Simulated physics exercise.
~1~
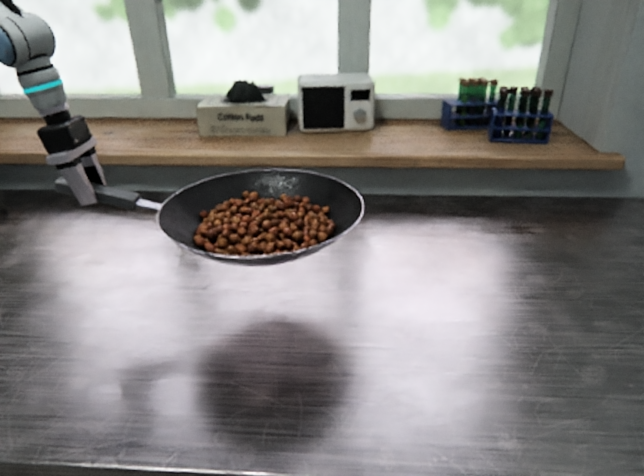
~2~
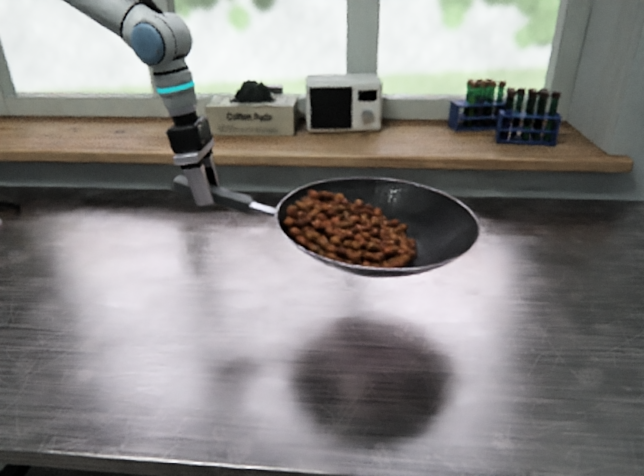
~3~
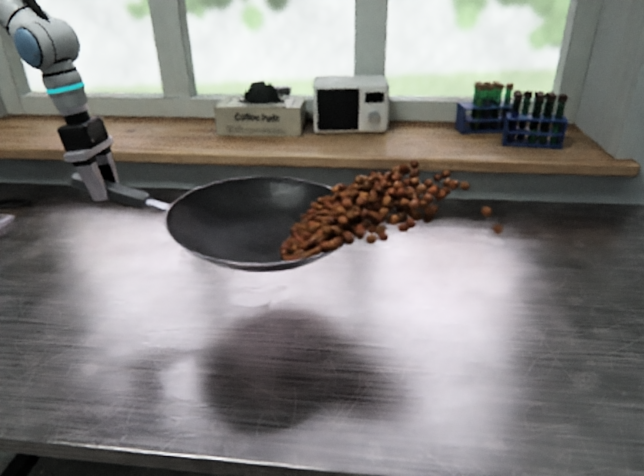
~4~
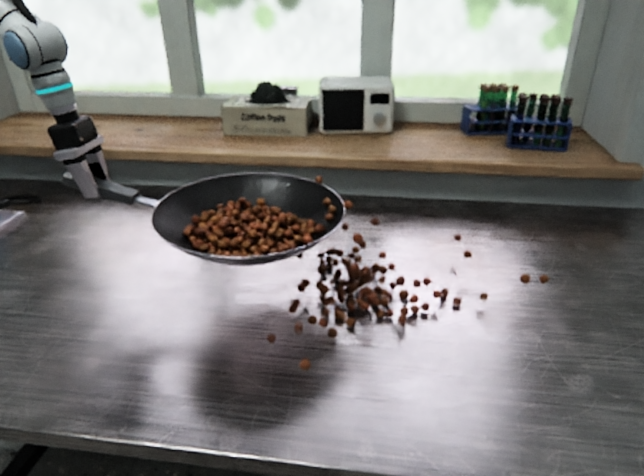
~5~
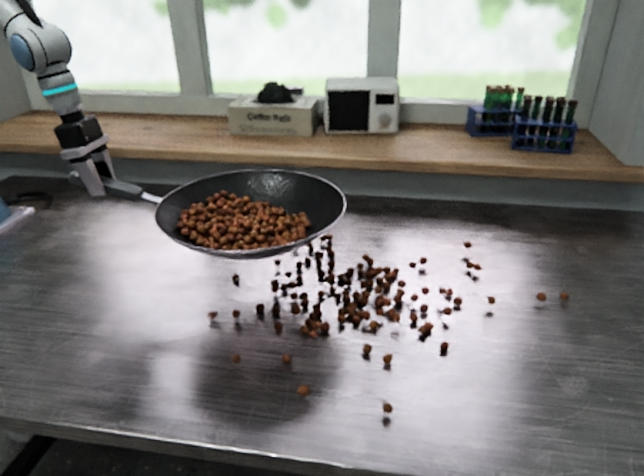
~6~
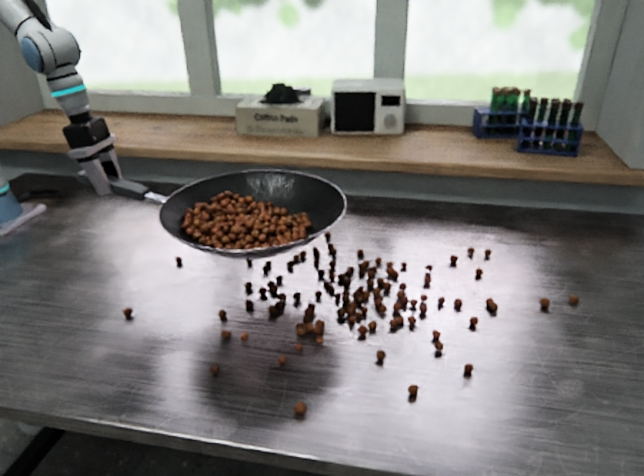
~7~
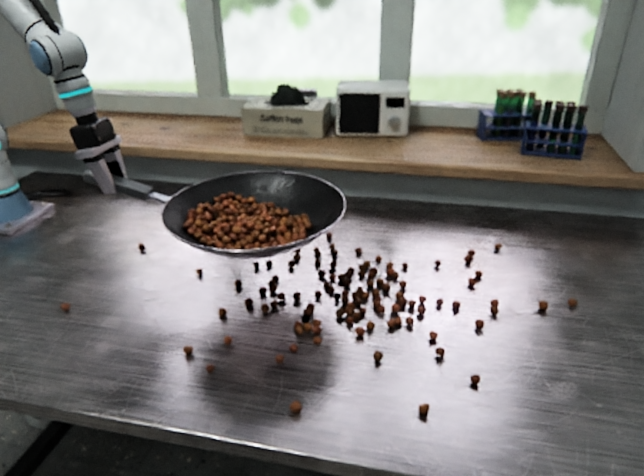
A dark, brushed worktop stands before a bright window with a wooden sill, seen from slightly above as the view drifts gently. At left, a white and grey robot arm grips the handle of a black wok heaped with brown hazelnuts, while a box, a small white appliance and blue racks of tubes line the sill. The arm moves the wok right, then pulls it back left, and the nuts surge over the far rim. Many drop back into the wok, but others hit the worktop, bounce and scatter. The wok finally hangs still, mostly holding its heap, with stray nuts spread below.
